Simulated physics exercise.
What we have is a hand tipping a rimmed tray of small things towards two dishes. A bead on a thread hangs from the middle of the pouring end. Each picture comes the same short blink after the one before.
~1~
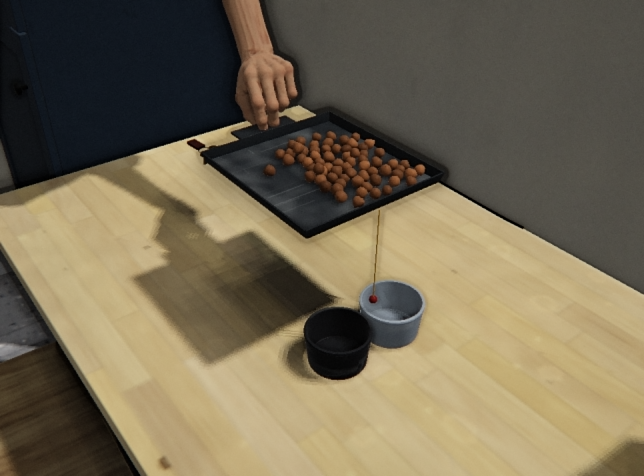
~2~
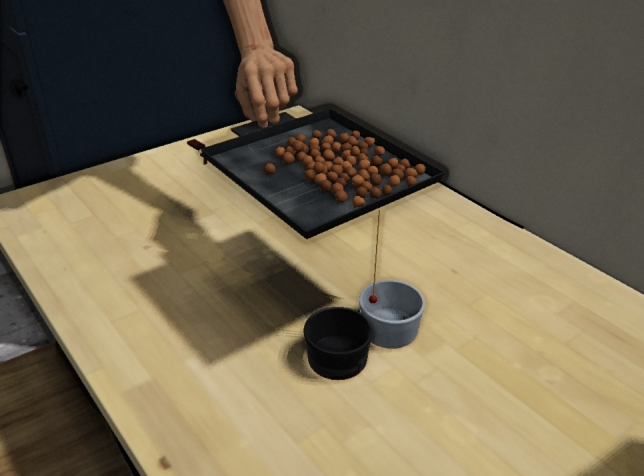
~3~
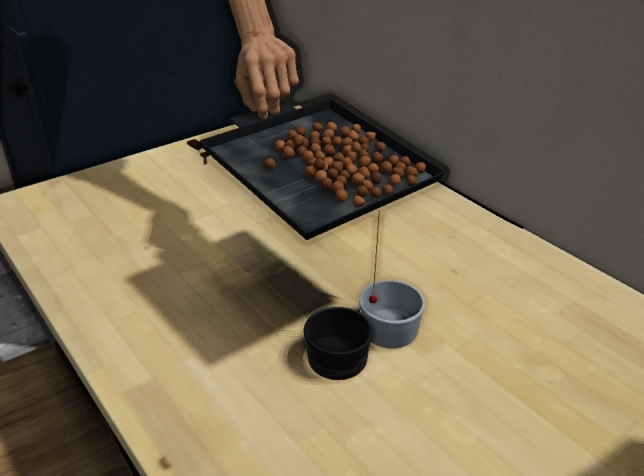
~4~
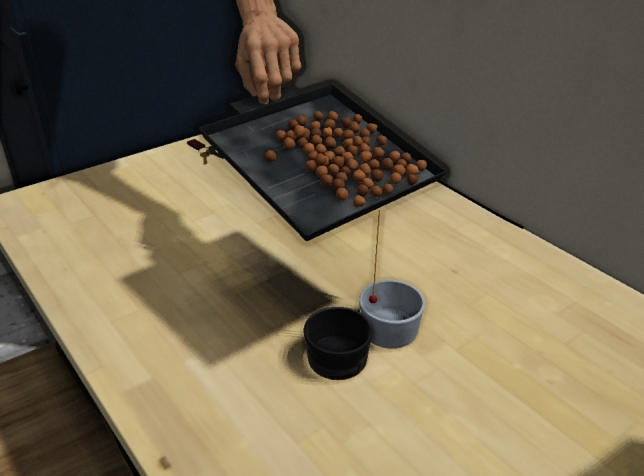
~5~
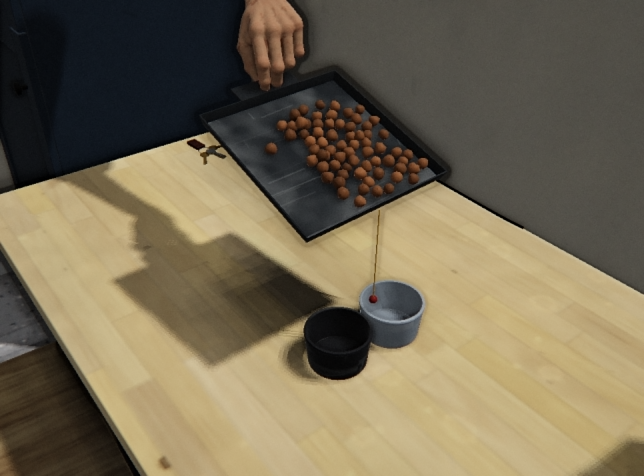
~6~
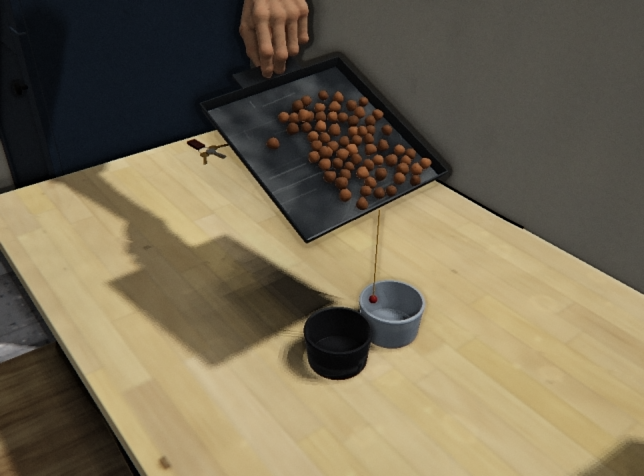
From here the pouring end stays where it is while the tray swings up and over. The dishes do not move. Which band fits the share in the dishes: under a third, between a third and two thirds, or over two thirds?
They take under a third between them.
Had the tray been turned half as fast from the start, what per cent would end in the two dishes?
Some 10 per cent.
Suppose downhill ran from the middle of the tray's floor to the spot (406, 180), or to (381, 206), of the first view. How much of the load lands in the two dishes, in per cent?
Roughly 20 per cent, and 10 per cent.
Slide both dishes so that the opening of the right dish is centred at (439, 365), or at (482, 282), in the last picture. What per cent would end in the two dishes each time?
The first gives 0 %, the second 10 %.
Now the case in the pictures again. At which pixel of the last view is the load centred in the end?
Near (403, 374).
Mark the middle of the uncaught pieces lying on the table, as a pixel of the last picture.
At about (418, 379).
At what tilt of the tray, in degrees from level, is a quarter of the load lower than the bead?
At about 120°.
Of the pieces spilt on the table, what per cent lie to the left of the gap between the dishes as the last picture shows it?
Roughly 20 in a hundred.
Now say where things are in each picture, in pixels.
Corners of the pouring end (307, 228) and (440, 172), level; middle of the load (338, 164), hazelnuts; left dish (359, 360); right dish (413, 329); bead on its thread (373, 299), in the first frame.
Corners of the pouring end (307, 228) and (440, 172), level; middle of the load (338, 162), in the second frame.
Corners of the pouring end (307, 230) and (441, 171), tipped barely, lowest at the left corner; middle of the load (339, 158), in the third frame.
Corners of the pouring end (308, 232) and (442, 171), tipped a little, lowest at the left corner; middle of the load (340, 152), in the fourth frame.
Corners of the pouring end (308, 234) and (443, 170), tipped clearly, lowest at the left corner; middle of the load (341, 146), in the fifth frame.
Corners of the pouring end (308, 236) and (444, 170), tipped clearly, lowest at the left corner; middle of the load (344, 142); left dish (359, 360); right dish (413, 329), in the sixth frame.
Just after the last frame, tray tipped steeply; almost all on the tray; just a few outside both; just a few in the air.
A moment on, tray tipped past a quarter turn; roughly two thirds on the tray; just a few in the left dish; about a tenth outside both; roughly a quarter in the air.
Further on, tray tipped past a quarter turn; about a tenth in the left dish; just a few in the right dish; the larger part outside both.
When it is over, tray tipped past a quarter turn; about a tenth in the left dish; just a few in the right dish; the larger part outside both.
